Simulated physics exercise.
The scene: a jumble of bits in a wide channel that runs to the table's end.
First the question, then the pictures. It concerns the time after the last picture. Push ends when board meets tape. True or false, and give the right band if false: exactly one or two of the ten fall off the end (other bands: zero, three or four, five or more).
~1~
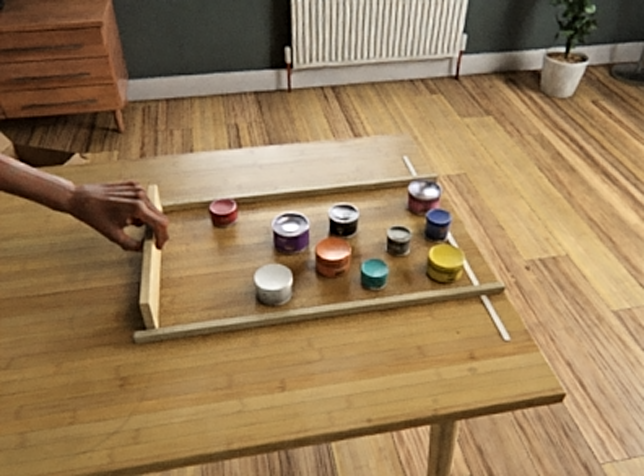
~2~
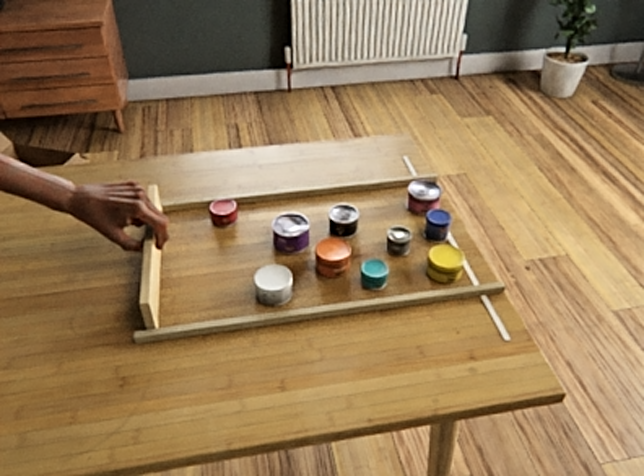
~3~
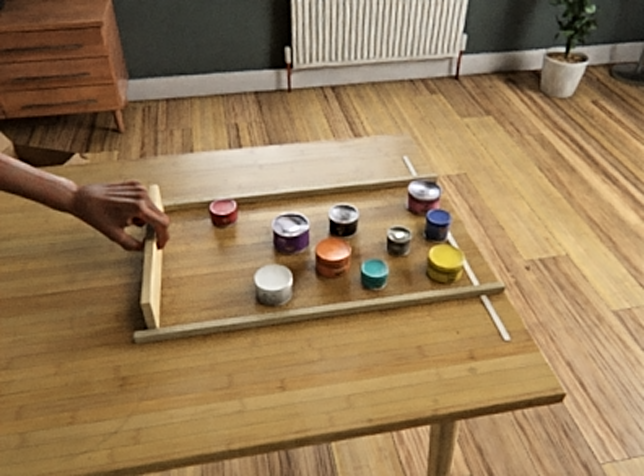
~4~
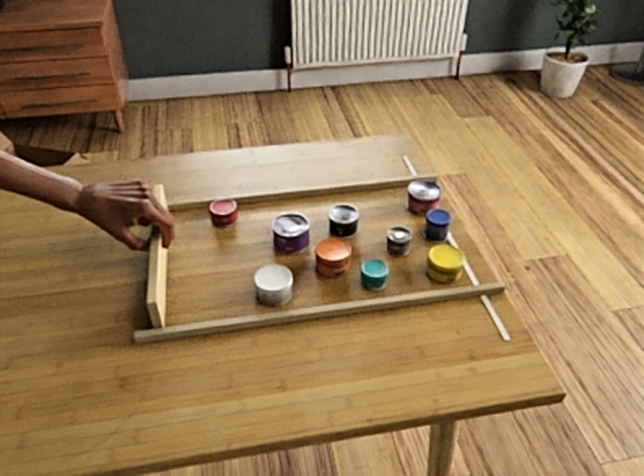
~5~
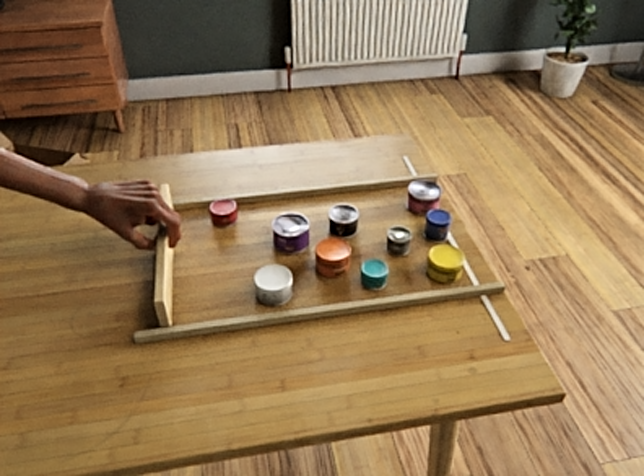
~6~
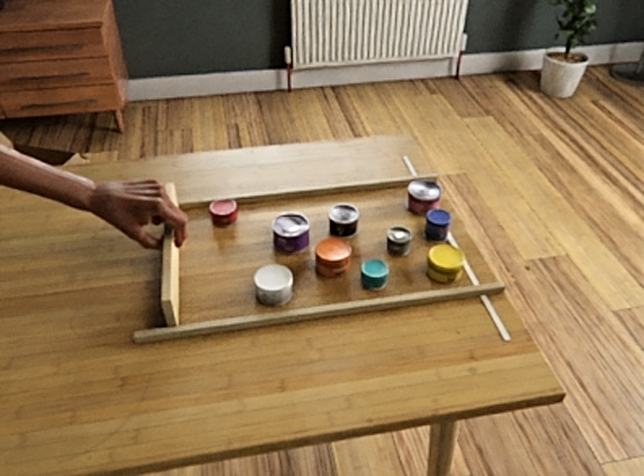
False, five or more fall off.
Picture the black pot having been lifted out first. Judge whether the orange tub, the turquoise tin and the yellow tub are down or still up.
So: The orange tub does not drop, the turquoise tin goes down, the yellow tub goes down.
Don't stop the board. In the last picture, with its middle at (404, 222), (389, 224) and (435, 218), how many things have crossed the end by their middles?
In order: 1, 0, 5.
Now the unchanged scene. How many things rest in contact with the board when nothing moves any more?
My count gives 4.
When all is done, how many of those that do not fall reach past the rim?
That'd be 4.
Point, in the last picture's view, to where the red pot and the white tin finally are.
The red pot at (439, 188), the white tin at (487, 262).
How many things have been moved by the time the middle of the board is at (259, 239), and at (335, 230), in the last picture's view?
2 at one spot and 6 at the other.
Soon after, none off yet; pink pot at rest near (424, 198); blue pot at rest near (437, 226); yellow tub at rest near (445, 264).
At rest, the number that fall off is five or more; fallen, black pot, turquoise tin, grey tin, yellow tub, blue pot and pink pot.
